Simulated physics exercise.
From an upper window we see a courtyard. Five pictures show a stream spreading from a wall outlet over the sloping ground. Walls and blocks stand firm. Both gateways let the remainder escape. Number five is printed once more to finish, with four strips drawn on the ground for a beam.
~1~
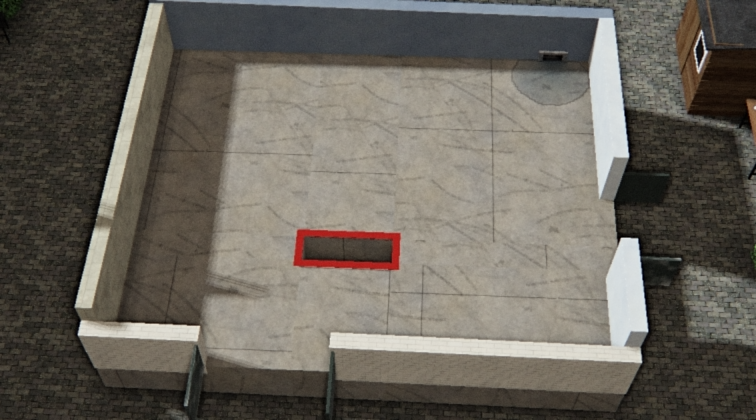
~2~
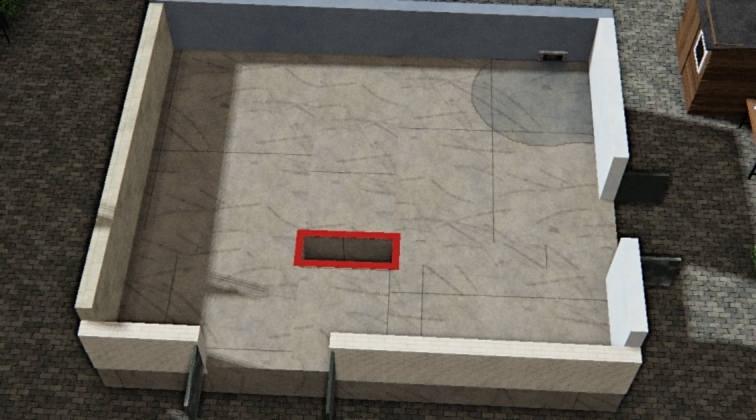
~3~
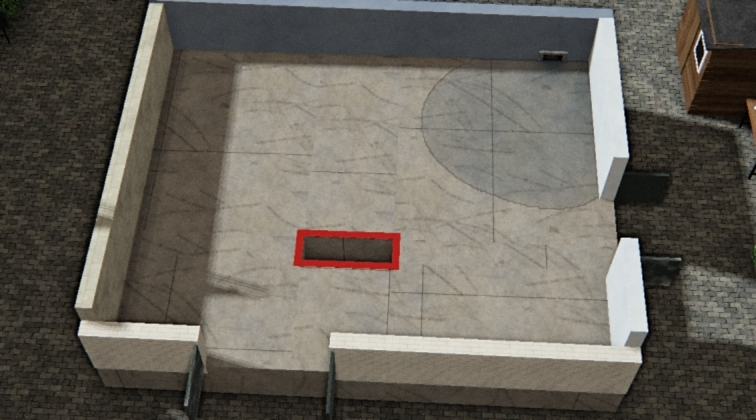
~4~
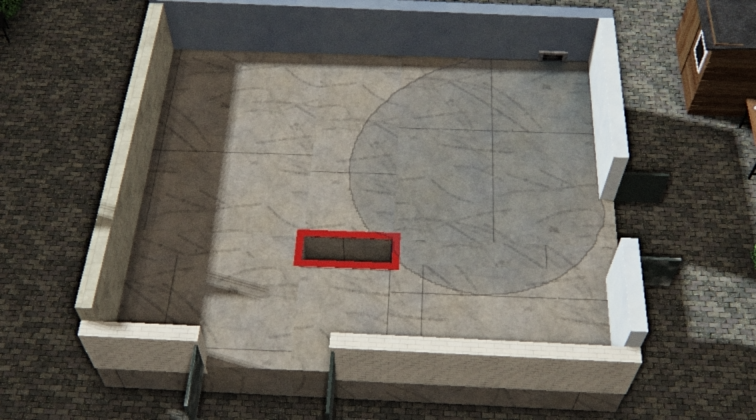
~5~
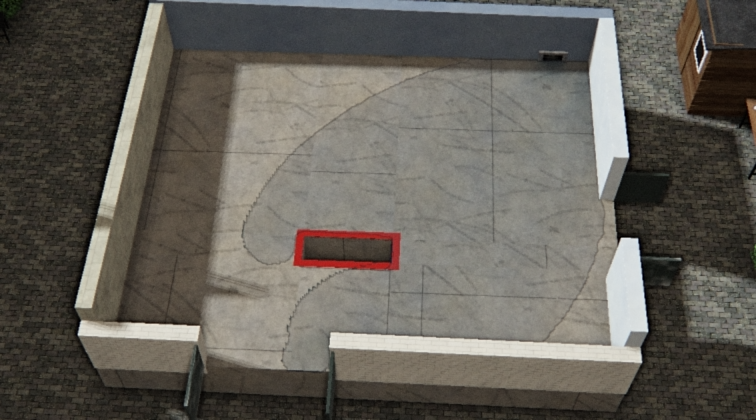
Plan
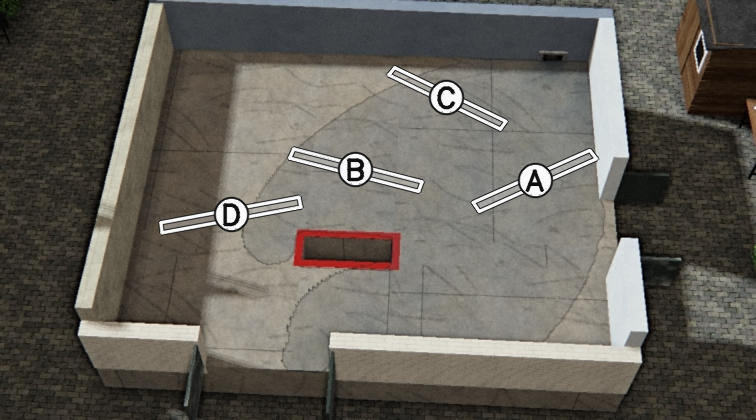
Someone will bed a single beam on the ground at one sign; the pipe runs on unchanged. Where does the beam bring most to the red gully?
I would pick spot A.
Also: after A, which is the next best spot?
D.
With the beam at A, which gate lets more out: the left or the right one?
More leaves on the left.
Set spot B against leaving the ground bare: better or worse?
Worse.
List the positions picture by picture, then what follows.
In the first picture, outfall at (553, 57); red gully at (347, 249); open gate at (270, 355); open gate at (603, 238); 2 % of the ground under water, visible out to (553, 100); red gully still dry.
In the second picture, 8 % of the ground under water, visible out to (555, 144); red gully still dry.
In the third picture, 17 % of the ground under water, visible out to (471, 184); red gully still dry.
In the fourth picture, 34 % of the ground under water, visible out to (400, 259); red gully still dry.
In the fifth picture, 52 % of the ground under water, visible out to (256, 238); red gully taking water.
In white, A from (476, 206) to (593, 154); B from (291, 153) to (420, 186); C from (391, 71) to (503, 125); D from (161, 227) to (299, 202).
With A, about 53 % of the stream goes into the red gully, about 44 % out by the gates.
With B, about 23 % of the stream goes into the red gully, about 71 % out by the gates.
With C, about 20 % of the stream goes into the red gully, about 72 % out by the gates.
With D, about 35 % of the stream goes into the red gully, about 60 % out by the gates.
